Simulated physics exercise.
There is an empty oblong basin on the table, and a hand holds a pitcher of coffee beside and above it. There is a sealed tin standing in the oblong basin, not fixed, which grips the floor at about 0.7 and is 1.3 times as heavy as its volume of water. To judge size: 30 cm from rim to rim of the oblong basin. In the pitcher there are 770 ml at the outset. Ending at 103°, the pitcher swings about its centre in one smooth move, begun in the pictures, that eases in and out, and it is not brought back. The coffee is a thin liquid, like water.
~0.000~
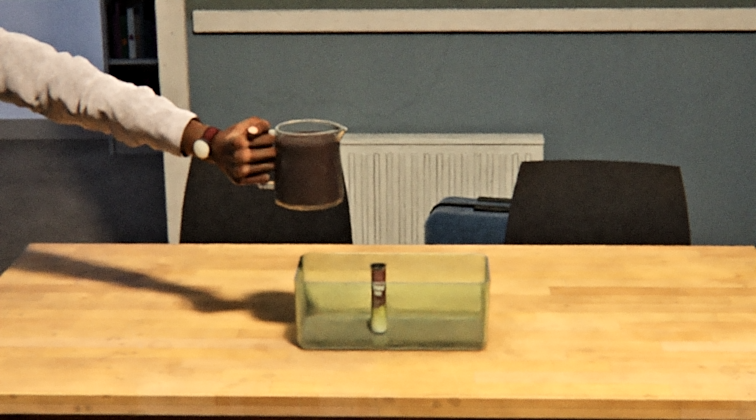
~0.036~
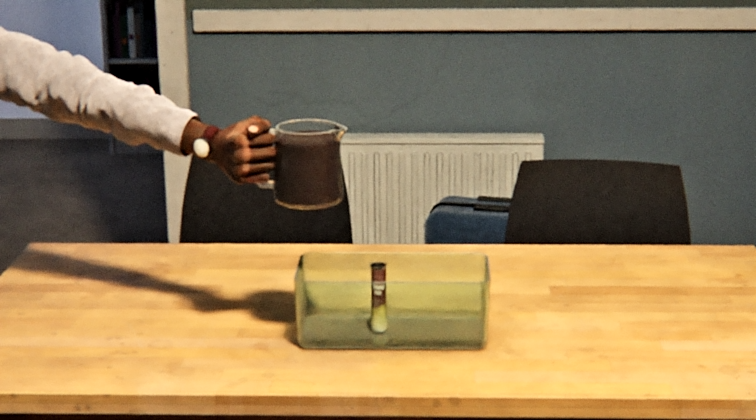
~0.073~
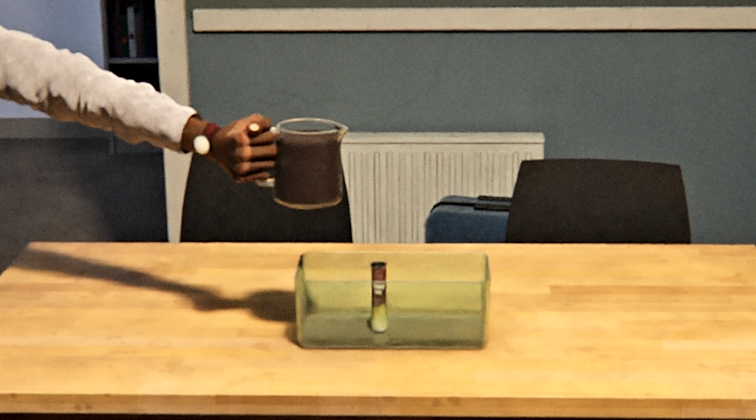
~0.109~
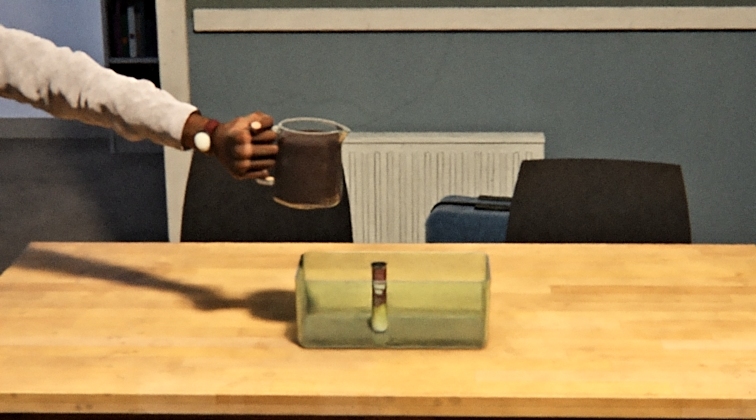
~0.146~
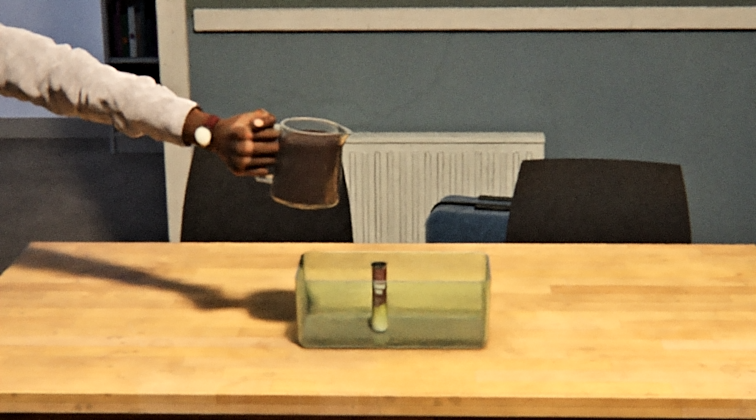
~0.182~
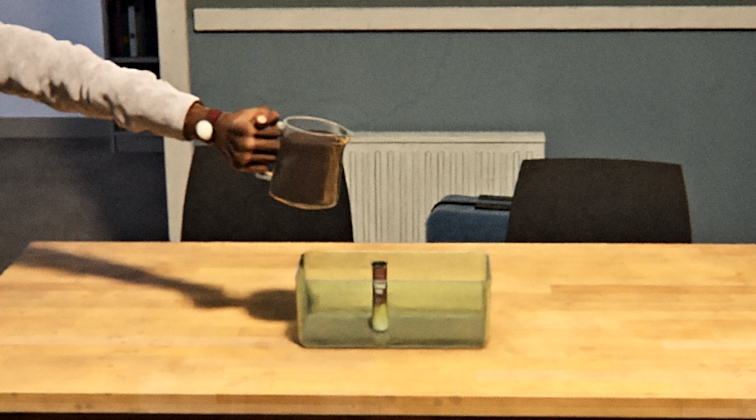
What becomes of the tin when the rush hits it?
I reckon it can hold on.
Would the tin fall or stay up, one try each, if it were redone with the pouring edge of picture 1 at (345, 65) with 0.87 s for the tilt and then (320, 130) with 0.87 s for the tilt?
The tin stays vertical the first time and overturns the second time.
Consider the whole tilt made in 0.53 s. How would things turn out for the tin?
Outcome - the tin remains standing.
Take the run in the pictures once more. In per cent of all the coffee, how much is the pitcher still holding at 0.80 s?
Roughly 34 per cent.
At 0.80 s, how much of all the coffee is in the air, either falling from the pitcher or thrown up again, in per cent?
I'd put it at about 28 per cent of the liquid.
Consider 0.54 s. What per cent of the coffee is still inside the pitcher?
Near 84 in a hundred.
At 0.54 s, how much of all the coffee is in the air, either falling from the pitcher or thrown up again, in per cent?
16 %.
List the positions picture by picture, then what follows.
In the first frame, it leans 0°; its right rim is at (347, 128); the coffee meets the walls at (278, 138) and (339, 138); the oblong basin's rim runs from (298, 268) to (488, 269); the tin's top is at (379, 269).
In the second frame, it leans 0°; its right rim is at (347, 128); the coffee meets the walls at (278, 137) and (339, 137).
In the third frame, it leans 2°; its right rim is at (348, 129); the coffee meets the walls at (279, 136) and (340, 137).
In the fourth frame, it leans 4°; its right rim is at (350, 130); the coffee meets the walls at (280, 137) and (341, 137).
In the fifth frame, it leans 7°; its right rim is at (352, 132); the coffee meets the walls at (282, 137) and (343, 138).
In the sixth frame, it leans 11°; its right rim is at (354, 135); the coffee meets the walls at (282, 139) and (346, 138).
After 0.54 s the tilt is 70° and 83 per cent is still to pour; the tin stands where it began.
After 0.80 s the tilt is 101° and 34 per cent is still to pour; the tin stands where it began.
After 1.07 s the tilt is 103° and 7 per cent is still to pour; the tin stands where it began.
After 1.37 s the tilt is 103° and 1 per cent is still to pour; the tin stands where it began.
In the end the tin stands where it began.
